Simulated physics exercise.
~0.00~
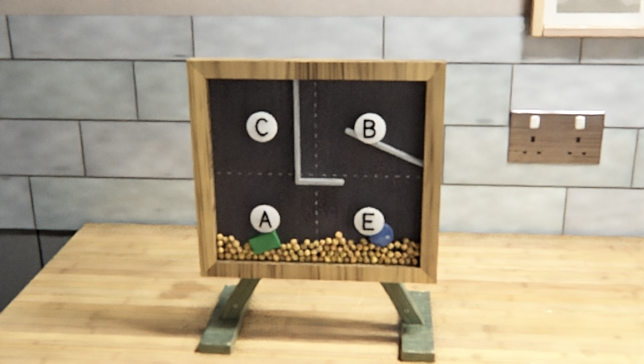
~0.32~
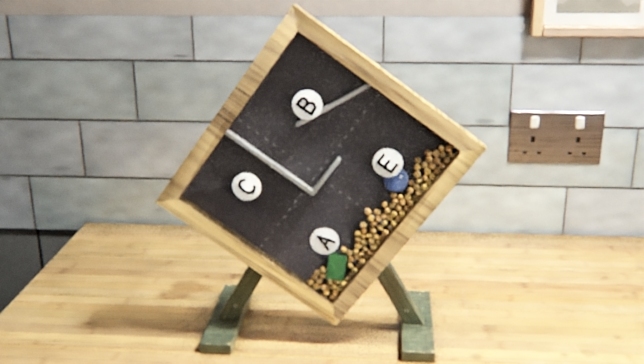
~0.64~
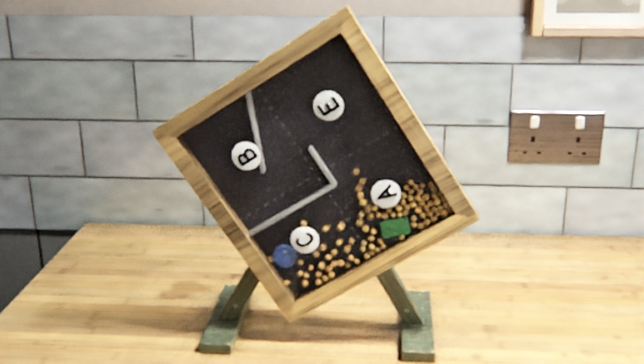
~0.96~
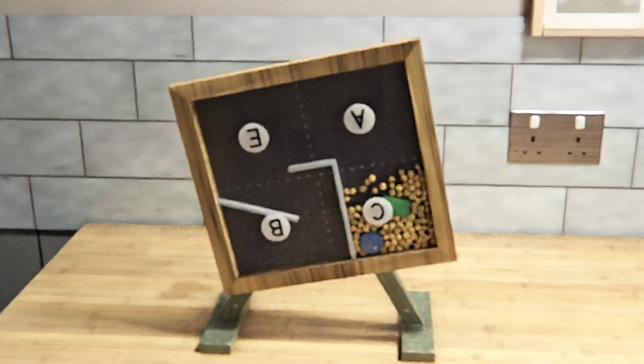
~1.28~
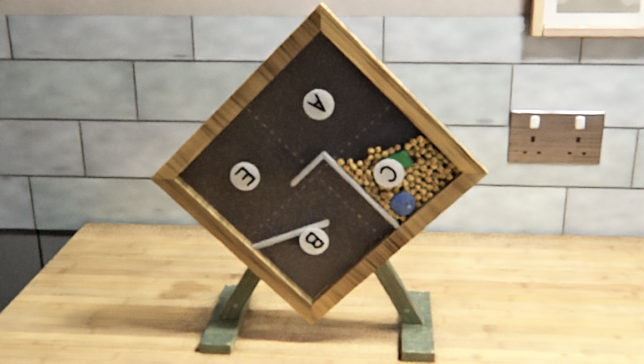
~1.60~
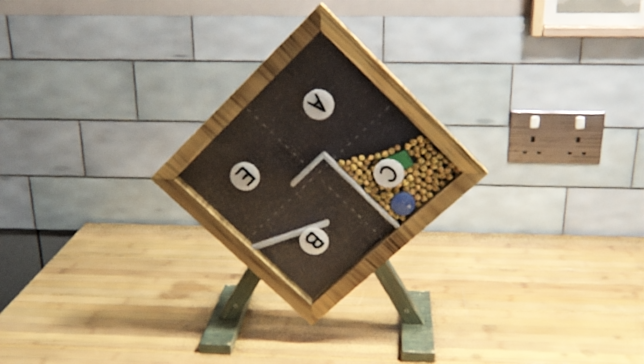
On a pale wooden worktop before a grey tiled wall, seen from the front, a square wood-framed case stands on green legs. Its dark interior has quarters lettered C and B above A and E, thin pale bars, and golden beads along the bottom with a green block by A and a blue disc by E. The case turns anticlockwise, and the beads bank up at the lower right. As it tips further, the disc reaches C while the block stays near A. Nearly upside down, it holds everything in C, beside the bent bar. It stops cornerwise, with beads, block and disc resting in C at the right.
